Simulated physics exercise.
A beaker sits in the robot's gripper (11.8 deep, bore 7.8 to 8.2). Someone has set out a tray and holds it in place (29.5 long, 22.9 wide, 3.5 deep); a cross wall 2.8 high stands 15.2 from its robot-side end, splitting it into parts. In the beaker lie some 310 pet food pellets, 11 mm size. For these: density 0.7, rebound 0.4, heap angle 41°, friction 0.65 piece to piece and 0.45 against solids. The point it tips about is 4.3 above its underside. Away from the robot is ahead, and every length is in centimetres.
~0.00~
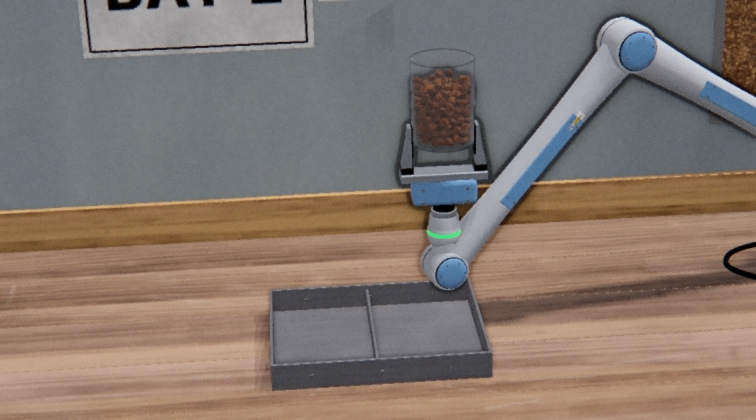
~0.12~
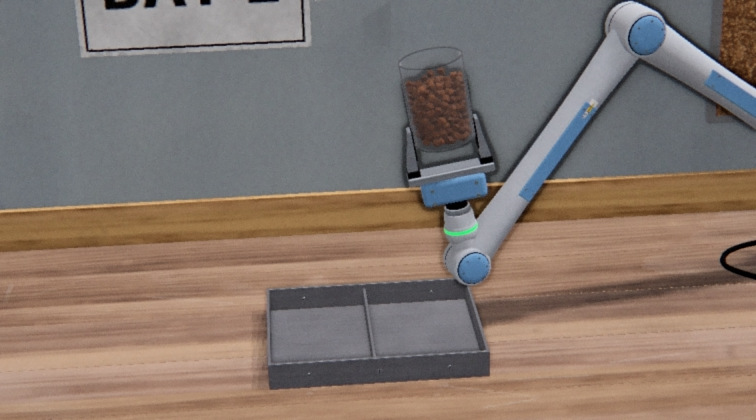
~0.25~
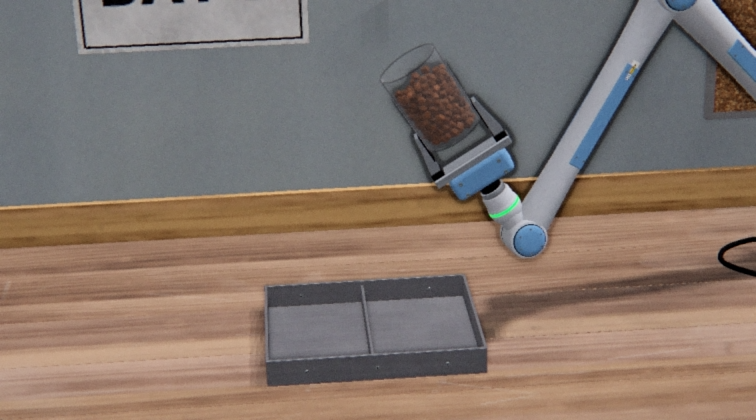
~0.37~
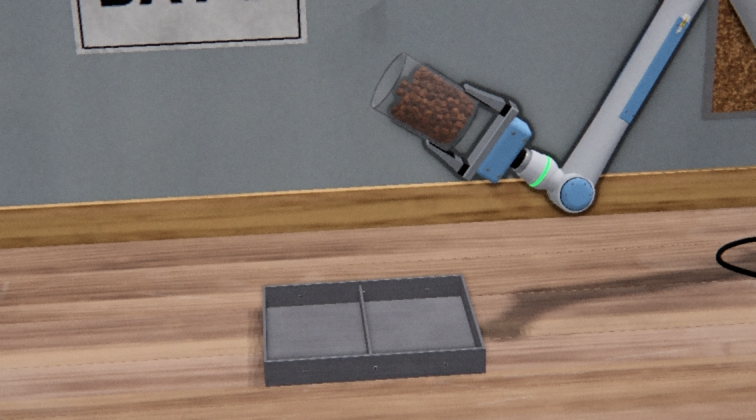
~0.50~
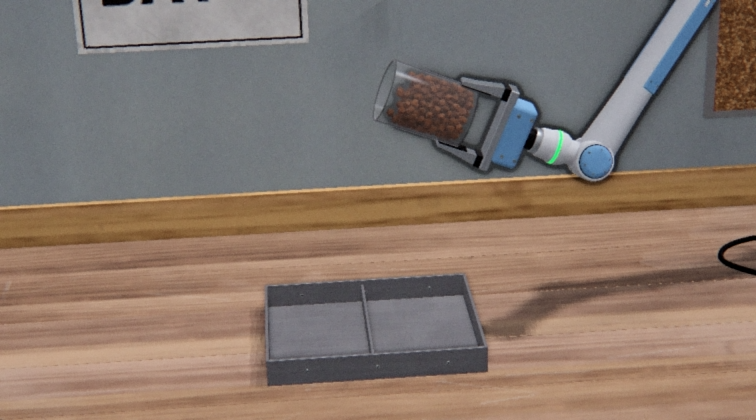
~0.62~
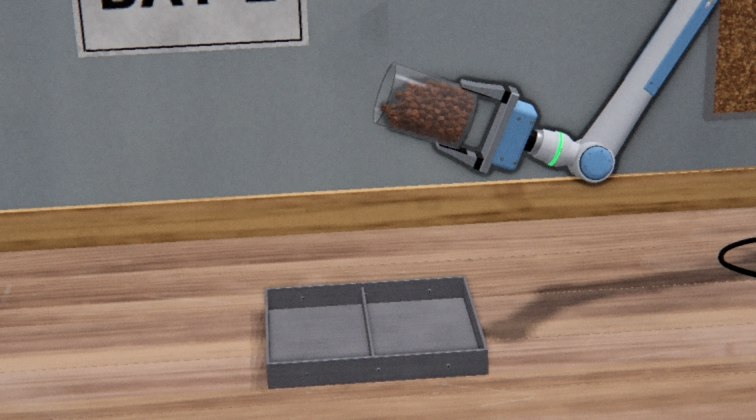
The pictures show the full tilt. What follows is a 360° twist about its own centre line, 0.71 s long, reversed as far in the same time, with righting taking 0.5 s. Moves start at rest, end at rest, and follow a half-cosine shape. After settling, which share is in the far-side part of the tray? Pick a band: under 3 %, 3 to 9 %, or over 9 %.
Under 3 %.
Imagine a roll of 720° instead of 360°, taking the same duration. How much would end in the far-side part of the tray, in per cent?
Around 0 %.
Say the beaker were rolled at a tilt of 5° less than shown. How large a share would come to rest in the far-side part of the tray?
Estimate: Near 0 %.
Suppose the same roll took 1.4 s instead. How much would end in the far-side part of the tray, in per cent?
Then: Approx. 0 %.
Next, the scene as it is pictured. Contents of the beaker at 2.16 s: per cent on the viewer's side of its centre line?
Estimated share: About 45 %.
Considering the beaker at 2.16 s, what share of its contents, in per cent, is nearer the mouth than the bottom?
About 35 percent is in the half nearer the mouth.
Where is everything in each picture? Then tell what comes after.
Beaker middle at (443, 101), upright; upper third of the load around (442, 91), from x 415 to 470, top at y 75; 313 in the beaker, in the first picture.
Beaker middle at (438, 101), tipped 9°; upper third of the load around (437, 91), from x 410 to 470, top at y 70, in the second picture.
Beaker middle at (431, 99), tipped 32°; upper third of the load around (432, 90), from x 400 to 470, top at y 70, in the third picture.
Beaker middle at (426, 103), tipped 55°; upper third of the load around (428, 92), from x 395 to 470, top at y 70, in the fourth picture.
Beaker middle at (427, 104), tipped 68°; upper third of the load around (431, 92), from x 390 to 470, top at y 75, in the fifth picture.
Beaker middle at (426, 107), tipped 68°; upper third of the load around (433, 97), from x 385 to 470, top at y 85; 313 in the beaker, in the sixth picture.
By 1.39 s, tipped 68°, highest piece 38 above the table; 313 in the beaker.
By 2.16 s, tipped 59°, highest piece 39 above the table; 313 in the beaker.
By 2.74 s, upright, highest piece 41 above the table; 313 in the beaker.
By 3.44 s, upright, highest piece 41 above the table; 313 in the beaker.
Final count, 313 in the beaker. That is 0 % in the far-side part of the tray.
